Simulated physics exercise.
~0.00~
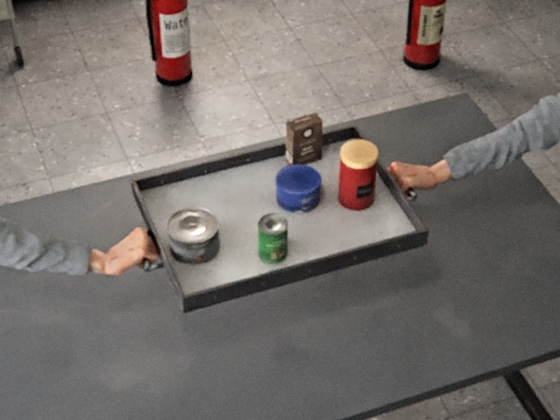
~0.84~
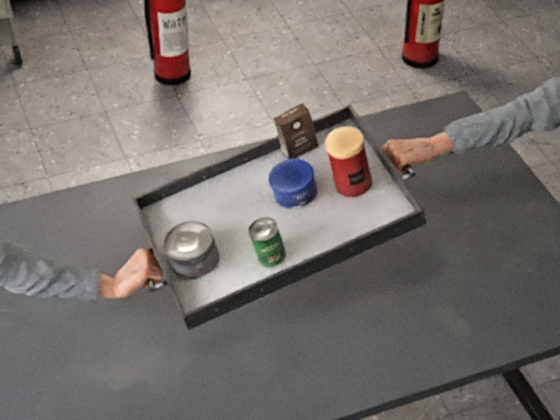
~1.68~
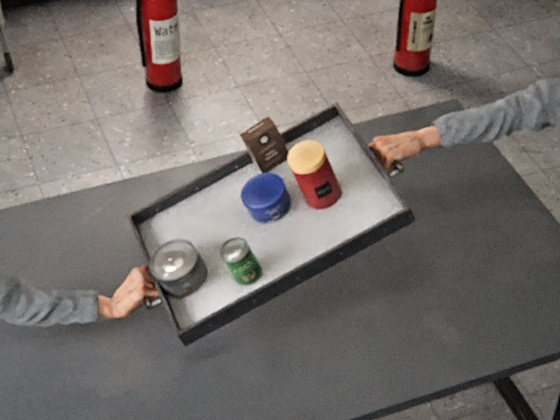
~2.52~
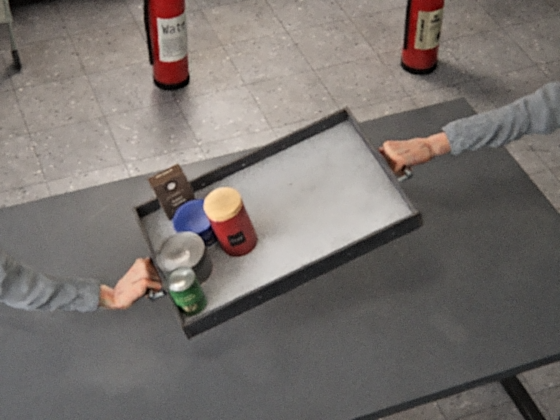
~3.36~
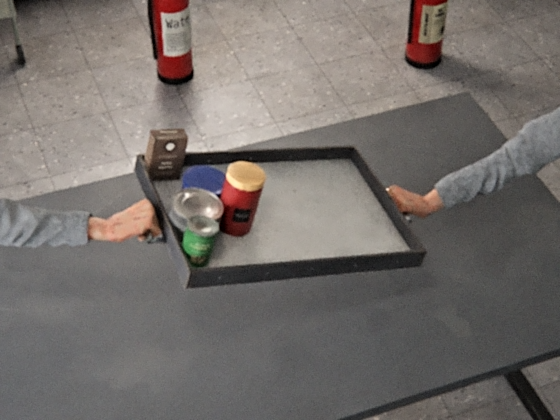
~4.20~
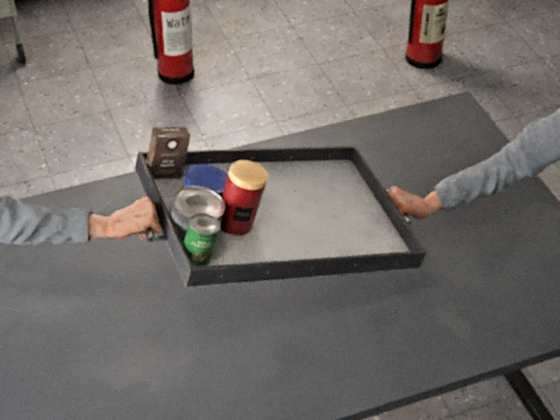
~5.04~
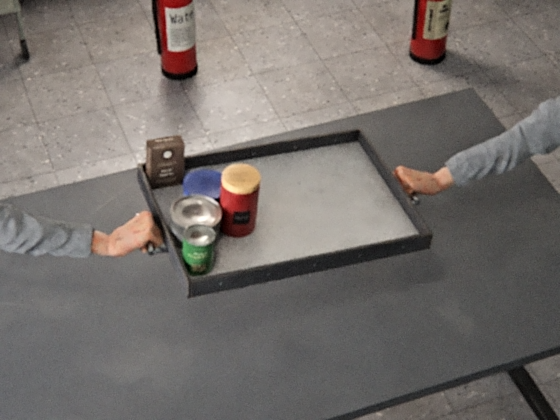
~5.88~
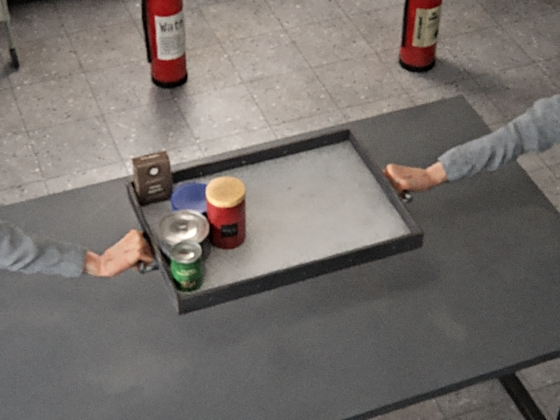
On a grey table in a tiled room with fire extinguishers behind it, two hands hold a dark-rimmed tray carrying a brown packet, a red jar, a blue tub, a green tin and a grey tub. The hands tip the tray down to the left. The packet, jar, blue tub and green tin slide left, bunching around the grey tub at the low end. The tray then swings the other way, yet the items stay huddled there. Finally the hands bring it back level, with everything upright and clustered at the left side, the rest bare.
